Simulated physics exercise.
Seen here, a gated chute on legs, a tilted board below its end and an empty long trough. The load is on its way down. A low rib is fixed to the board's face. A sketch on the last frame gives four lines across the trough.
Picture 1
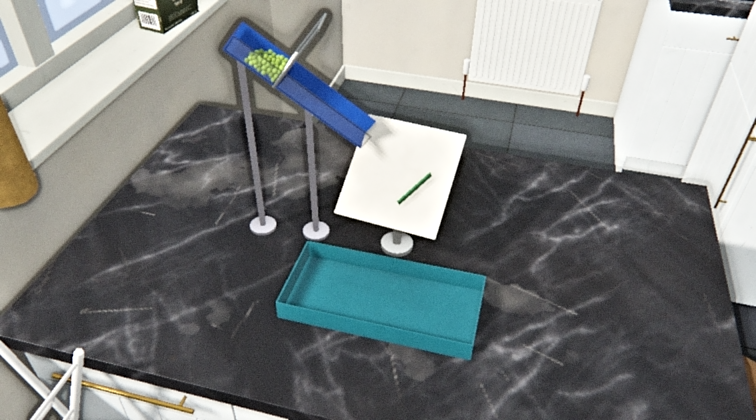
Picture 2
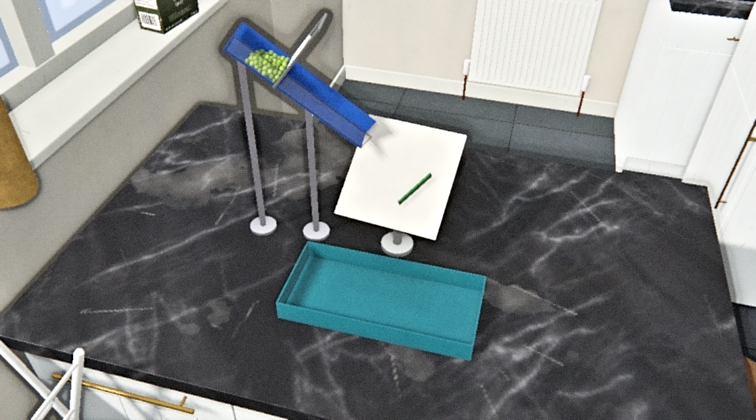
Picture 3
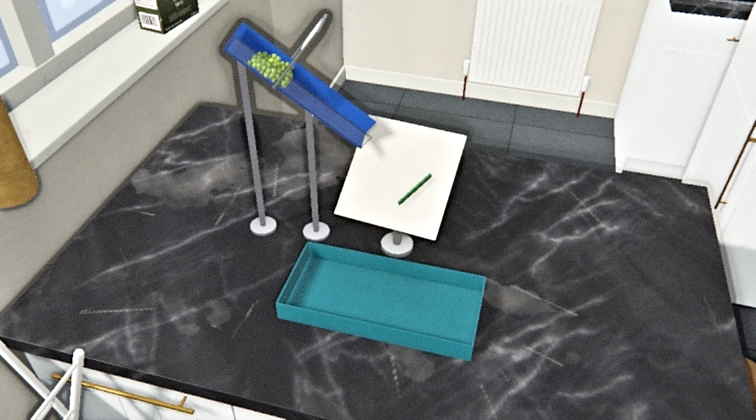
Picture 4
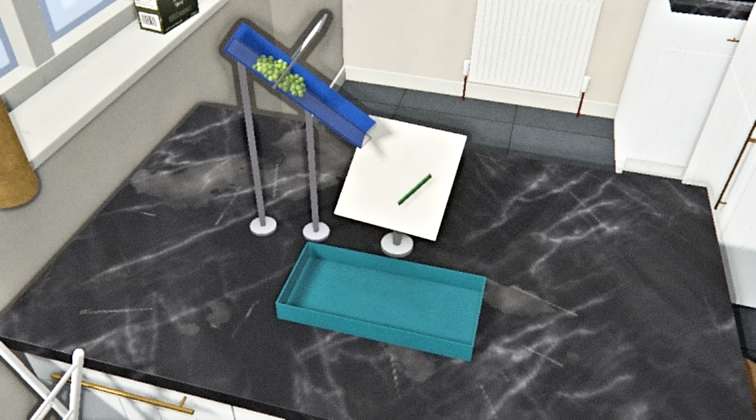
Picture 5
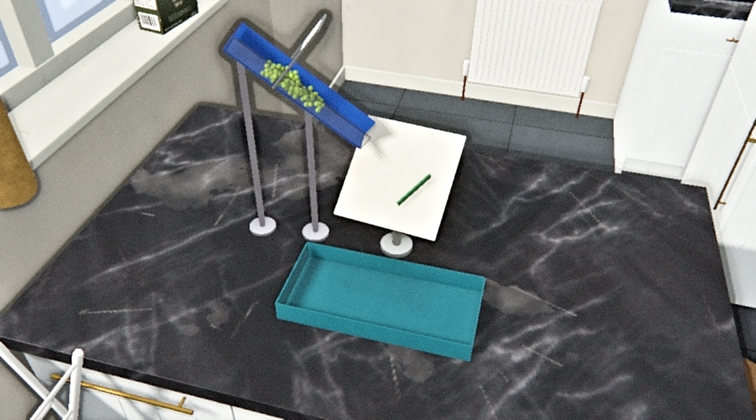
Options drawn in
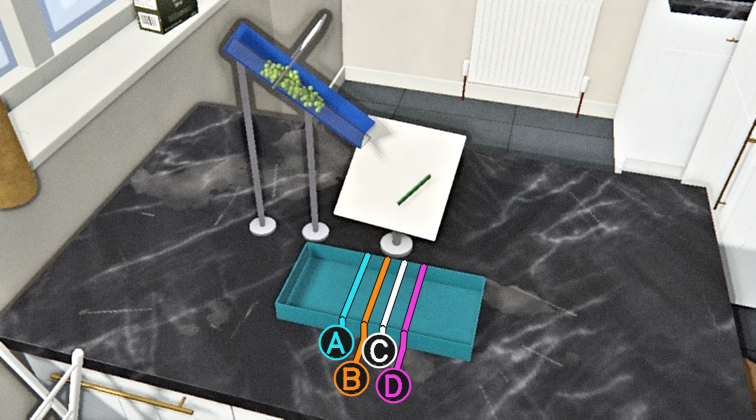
In this clip, a pile of small green peas slides down a sloping blue chute on grey legs, spreading out as it moves toward the right, while the tilted white board and empty teal trough stay still.
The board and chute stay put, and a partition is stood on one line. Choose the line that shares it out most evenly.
A is best.
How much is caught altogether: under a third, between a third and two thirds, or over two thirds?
It is over two thirds.
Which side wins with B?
More lands on the left.
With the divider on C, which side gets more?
Left.
On the marked copy, line A crosses the front rim at (342, 318); line B crosses the front rim at (364, 323); line C crosses the front rim at (382, 327); line D crosses the front rim at (404, 332).
For line A, of what is caught, close to half on the left of the divider, close to half on the right.
For line B, of what is caught, the bulk on the left of the divider, a small share on the right.
For line C, of what is caught, the bulk on the left of the divider, a small share on the right.
For line D, of what is caught, all but a few on the left of the divider, a small share on the right.
